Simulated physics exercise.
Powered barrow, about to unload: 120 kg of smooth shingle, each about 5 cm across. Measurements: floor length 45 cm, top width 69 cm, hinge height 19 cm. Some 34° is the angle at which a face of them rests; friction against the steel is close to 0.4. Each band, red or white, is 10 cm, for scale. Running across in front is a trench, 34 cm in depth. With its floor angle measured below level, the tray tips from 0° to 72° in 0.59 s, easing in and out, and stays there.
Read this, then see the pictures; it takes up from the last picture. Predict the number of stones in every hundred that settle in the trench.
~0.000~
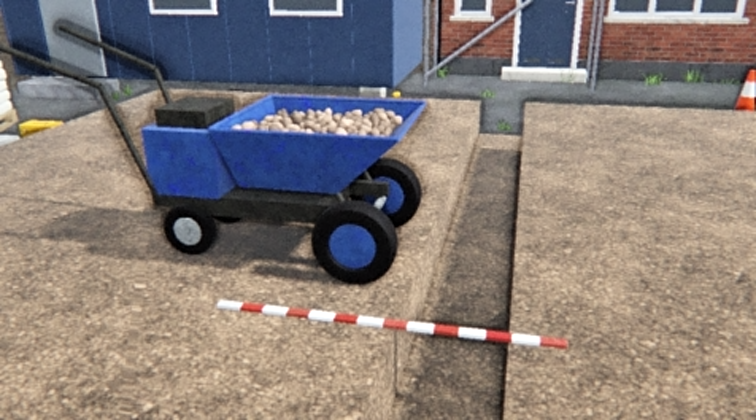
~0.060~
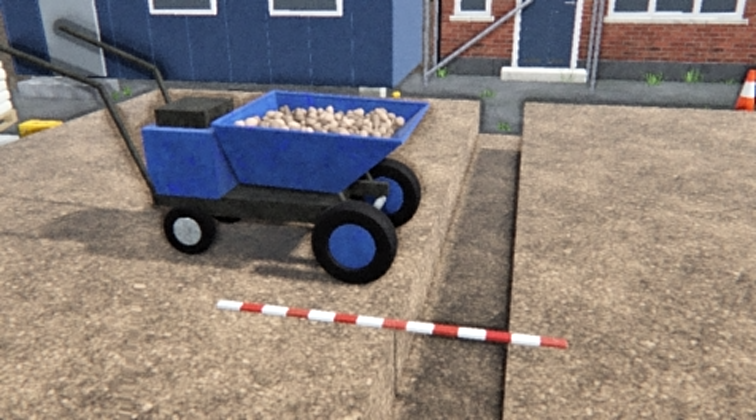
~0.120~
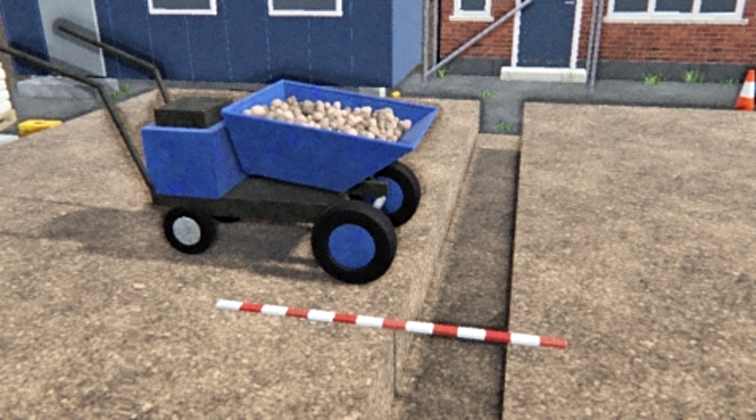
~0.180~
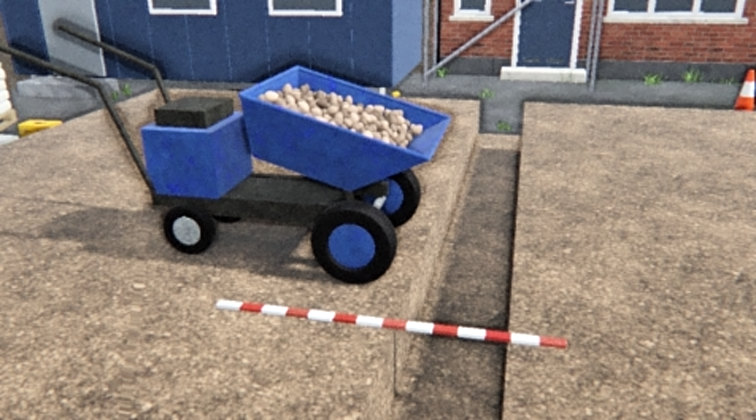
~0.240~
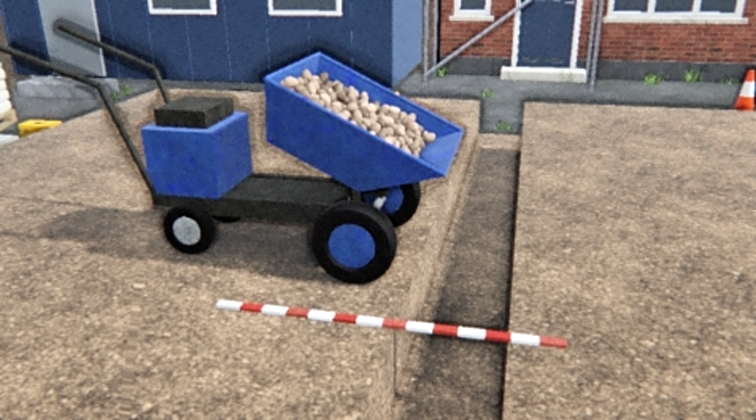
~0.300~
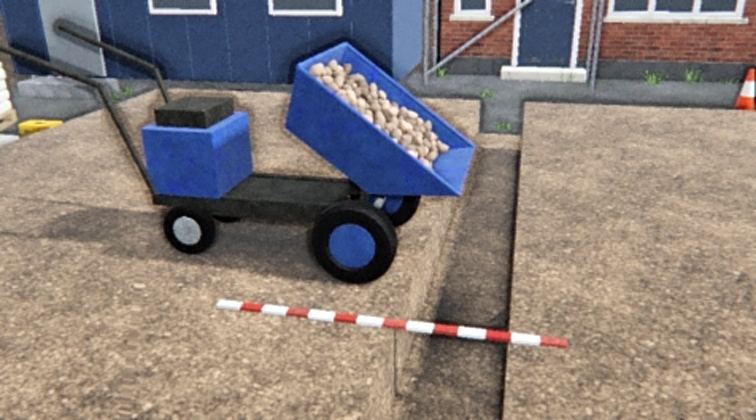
Close to 30 in a hundred.
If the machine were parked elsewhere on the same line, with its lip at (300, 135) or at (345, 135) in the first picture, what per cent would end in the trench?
About 95 and 90 per cent.
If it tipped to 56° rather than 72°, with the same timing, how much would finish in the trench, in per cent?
About 40%.
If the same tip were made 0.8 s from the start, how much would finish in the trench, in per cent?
It'd be some 35 per cent.
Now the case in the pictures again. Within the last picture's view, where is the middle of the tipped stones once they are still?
I'd point to around (570, 266).
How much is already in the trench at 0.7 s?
By that moment, roughly 15 per cent of the load.
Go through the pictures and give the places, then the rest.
In the first frame, lip at (398, 140), floor tilted 0°, highest stones at (353, 120).
In the second frame, lip at (402, 142), floor tilted 2°, highest stones at (303, 118); the stones move at 0.4 m/s on average.
In the third frame, lip at (413, 148), floor tilted 8°, highest stones at (289, 108); the stones move at 0.9 m/s on average.
In the fourth frame, the tray is at 16°, its lip at (429, 159); the top of the load is at (296, 94); the stones move at 1.2 m/s on average.
In the fifth frame, the tray is at 26°, its lip at (445, 176); the top of the load is at (314, 81); the stones move at 1.5 m/s on average.
In the sixth frame, lip at (459, 195), floor tilted 37°, highest stones at (338, 72); the stones move at 1.6 m/s on average.
After 0.4 s the floor is at 60°; 100 % in the tray; the foremost stones are at (469, 198).
After 0.7 s the floor is at 72°; 62 % in the tray, 14 % in the trench, 24 % past the trench; the foremost stones are at (563, 267).
After 1.0 s the floor is at 72°; 1 % in the tray, 28 % in the trench, 71 % past the trench; the foremost stones are past the picture's edge.
After 3.0 s the floor is at 72°; 0 % in the tray, 30 % in the trench, 70 % past the trench; the foremost stones are past the picture's edge.
